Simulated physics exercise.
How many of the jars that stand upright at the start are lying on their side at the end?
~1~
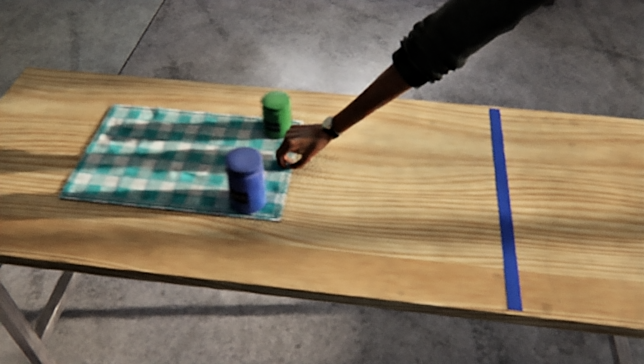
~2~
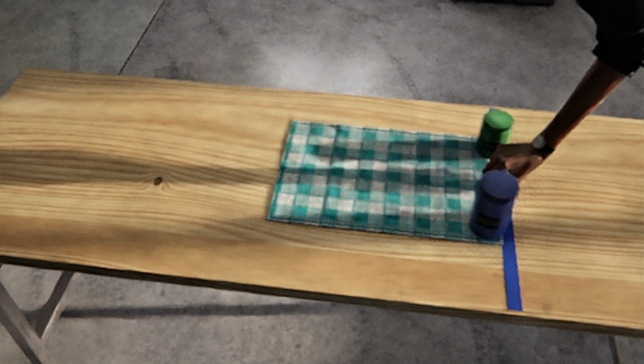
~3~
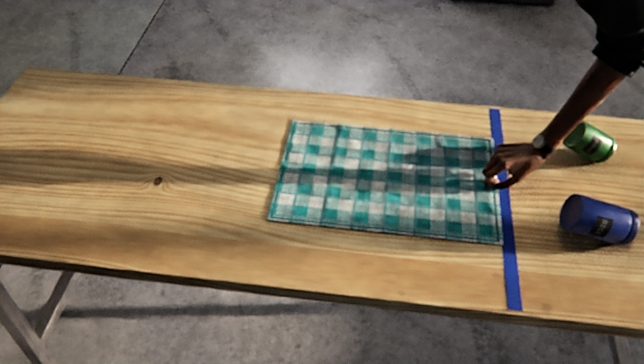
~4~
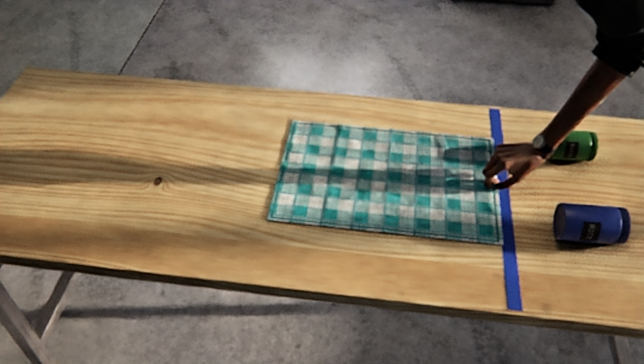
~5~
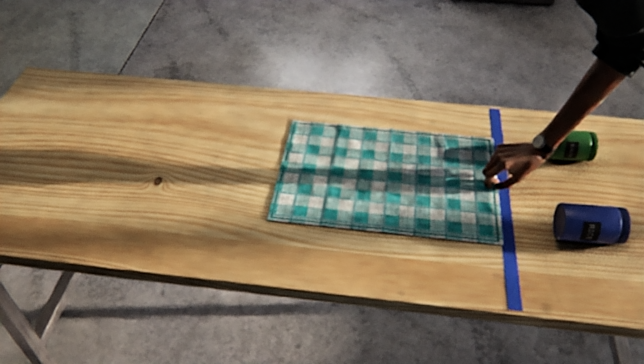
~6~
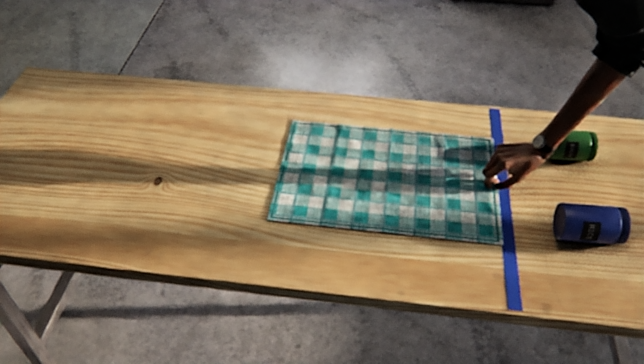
Two of them, the green jar and the blue jar, end up lying on their sides on the table past the tape.
